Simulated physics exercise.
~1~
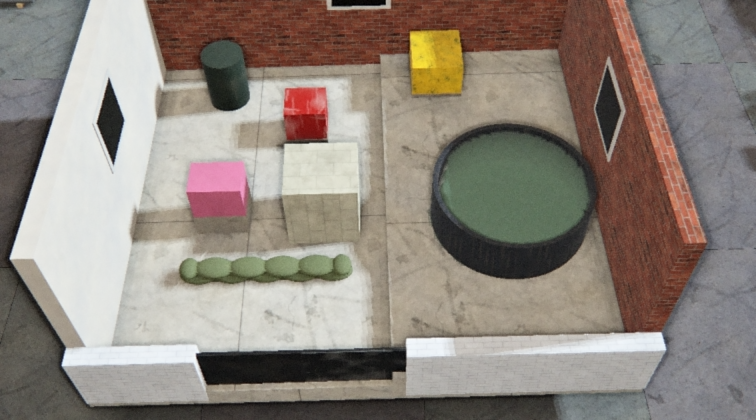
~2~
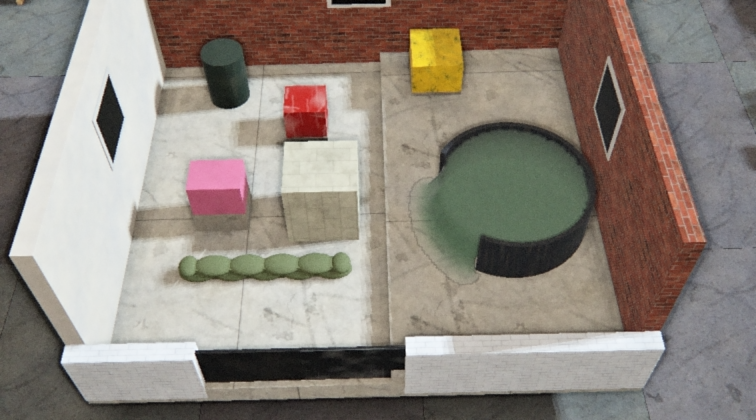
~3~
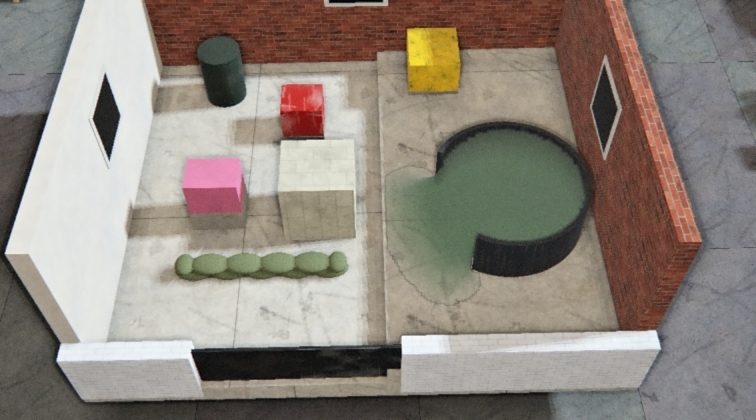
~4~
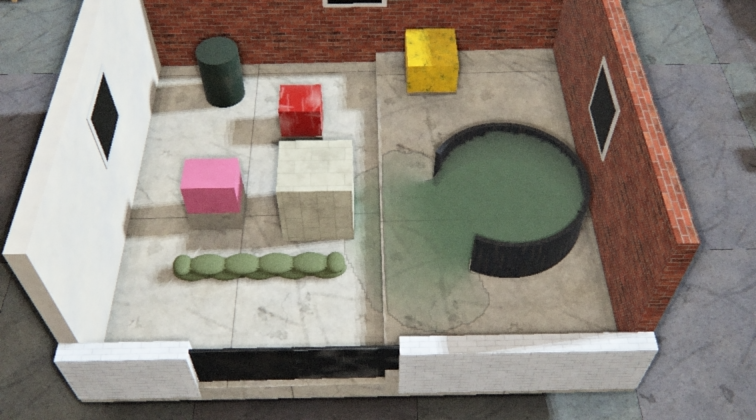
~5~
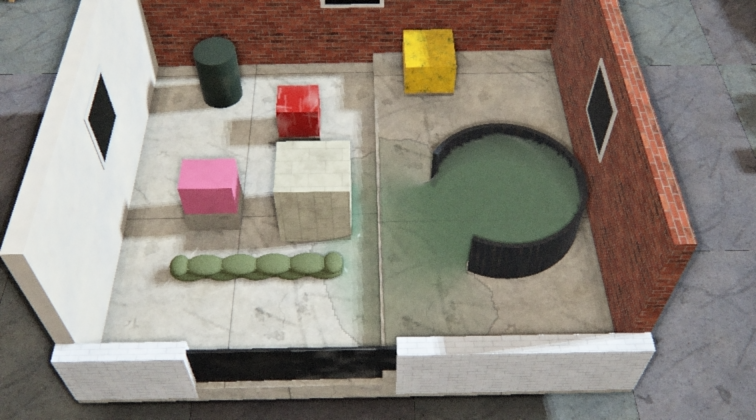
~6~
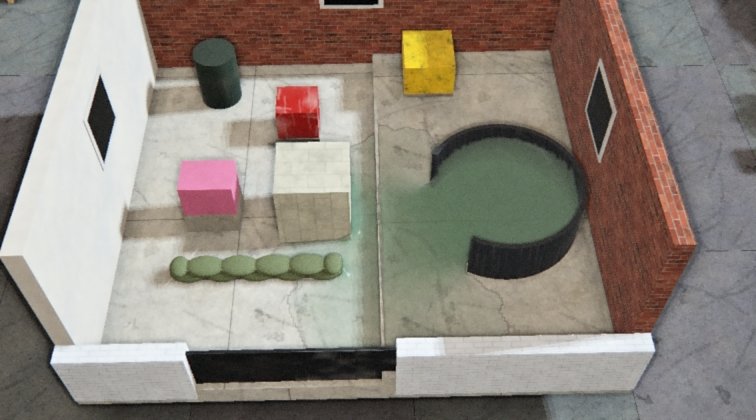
In a small walled court with a raised right side, green water sits still in a round black pool. A gap opens in the pool's left wall, and the water pours out, spreading left across the paving and over the step's edge, thinly wetting the lower floor beside the pale block.
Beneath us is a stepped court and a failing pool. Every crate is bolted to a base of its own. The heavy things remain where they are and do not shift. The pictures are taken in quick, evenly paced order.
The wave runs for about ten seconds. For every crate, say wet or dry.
Red crate - wet; pink crate - dry; yellow crate - dry.
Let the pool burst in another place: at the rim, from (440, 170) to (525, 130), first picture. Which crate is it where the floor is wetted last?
That would be the pink-painted one.
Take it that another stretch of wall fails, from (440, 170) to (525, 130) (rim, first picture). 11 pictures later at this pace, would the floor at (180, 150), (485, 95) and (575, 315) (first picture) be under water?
In the order given, the spots are swamped, swamped and not soaked.
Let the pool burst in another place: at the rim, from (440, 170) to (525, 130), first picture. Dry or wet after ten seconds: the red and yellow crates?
The red crate is reached, the yellow crate is reached.
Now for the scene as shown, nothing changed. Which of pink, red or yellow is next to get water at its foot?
Simply the one in red.
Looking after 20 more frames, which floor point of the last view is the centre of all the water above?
Point: (311, 241).
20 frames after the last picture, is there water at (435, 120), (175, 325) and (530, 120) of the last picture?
First spared, second inundated, third spared.
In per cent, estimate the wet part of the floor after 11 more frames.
50 %.
A moment on, water covers 30 % of the floor; the red crate water round its plinth, the pink crate water round its plinth, the yellow crate not reached.
Next, water covers 50 % of the floor; the red crate water round its plinth, the pink crate water round its plinth, the yellow crate water round its plinth.
Then, water covers 60 % of the floor; the red crate water round its plinth, the pink crate water round its plinth, the yellow crate water round its plinth.
Later, water covers 70 % of the floor; the red crate water round its plinth, the pink crate water round its plinth, the yellow crate water round its plinth.
In the end, water covers 65 % of the floor; the red crate was topped, the pink crate stayed above the water, the yellow crate stayed above the water.
